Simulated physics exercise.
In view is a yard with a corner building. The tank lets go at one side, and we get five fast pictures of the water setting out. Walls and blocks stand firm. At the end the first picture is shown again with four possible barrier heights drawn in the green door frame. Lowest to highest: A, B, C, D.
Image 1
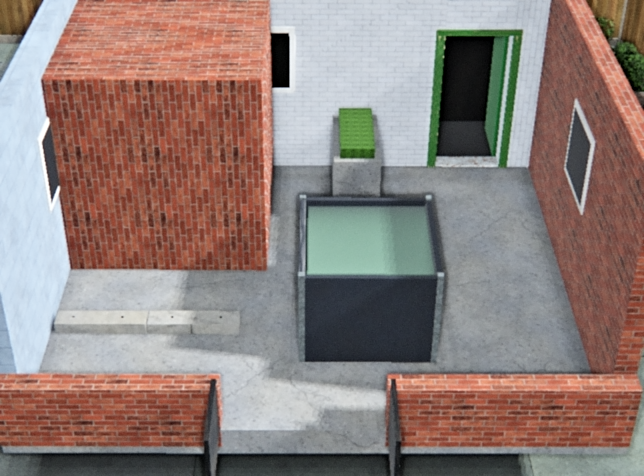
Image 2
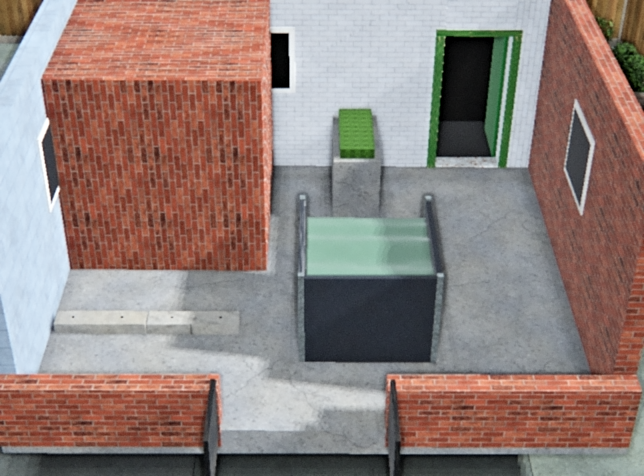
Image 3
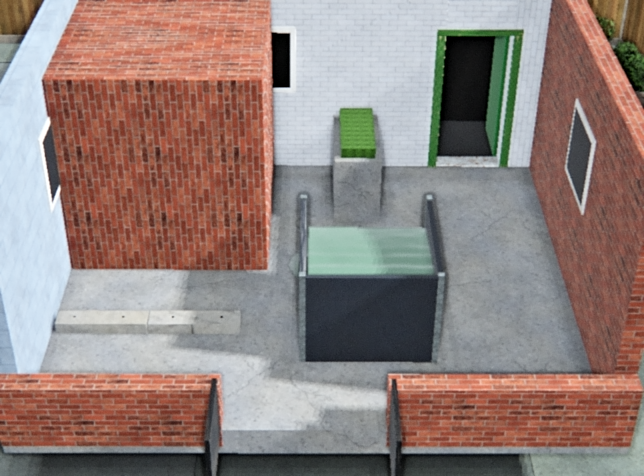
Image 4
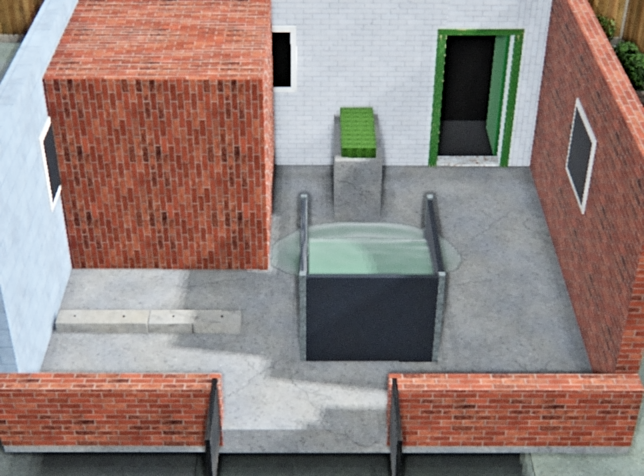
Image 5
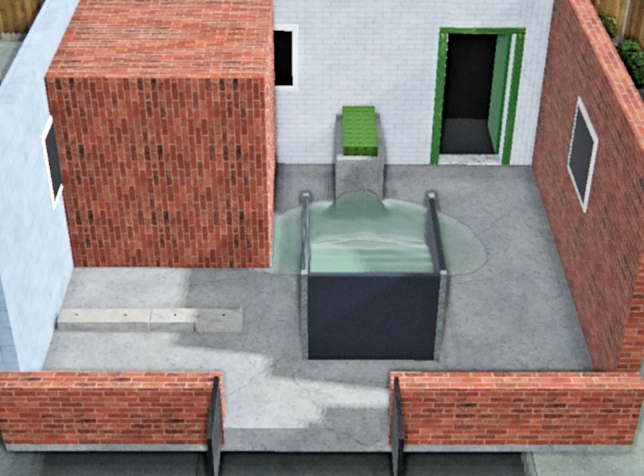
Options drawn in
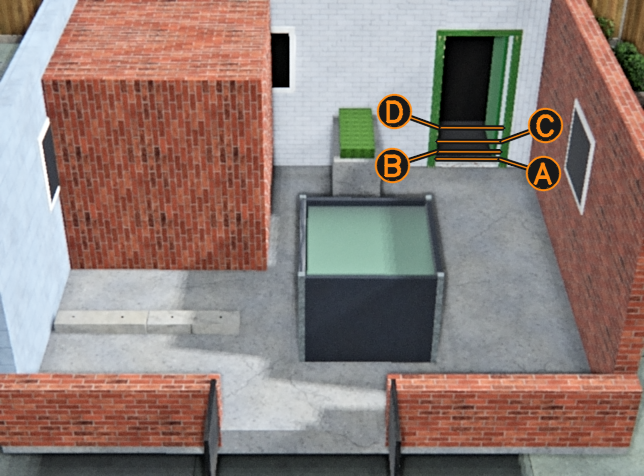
In a walled brick yard, water drops in an opened tank and spreads across the ground.
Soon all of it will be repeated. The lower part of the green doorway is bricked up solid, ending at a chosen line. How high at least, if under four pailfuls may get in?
C is the one.
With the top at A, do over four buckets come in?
Yes, it does.
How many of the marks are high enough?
Two.
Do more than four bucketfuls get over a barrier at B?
Yes, it does.
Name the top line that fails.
It is B.
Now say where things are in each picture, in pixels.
Water in the tank at rest, its middle at (368, 242); foot of the green doorway at (467, 167); open gate at (304, 370).
Water covers 2 % of the ground, its front hidden from here.
Water covers 5 % of the ground, its front hidden from here.
Water covers 10 % of the ground, its front hidden from here.
Water covers 16 % of the ground and shows as far out as (467, 236).
On the marked copy, A at (467, 159); B at (468, 151); C at (469, 141); D at (470, 127); from the bottom up A, B, C, D.
If A is chosen, some 25 bucketfuls get in.
If B is chosen, about 8 bucketfuls get in.
If C is chosen, a splash gets over, under a bucket.
If D is chosen, nothing gets over.
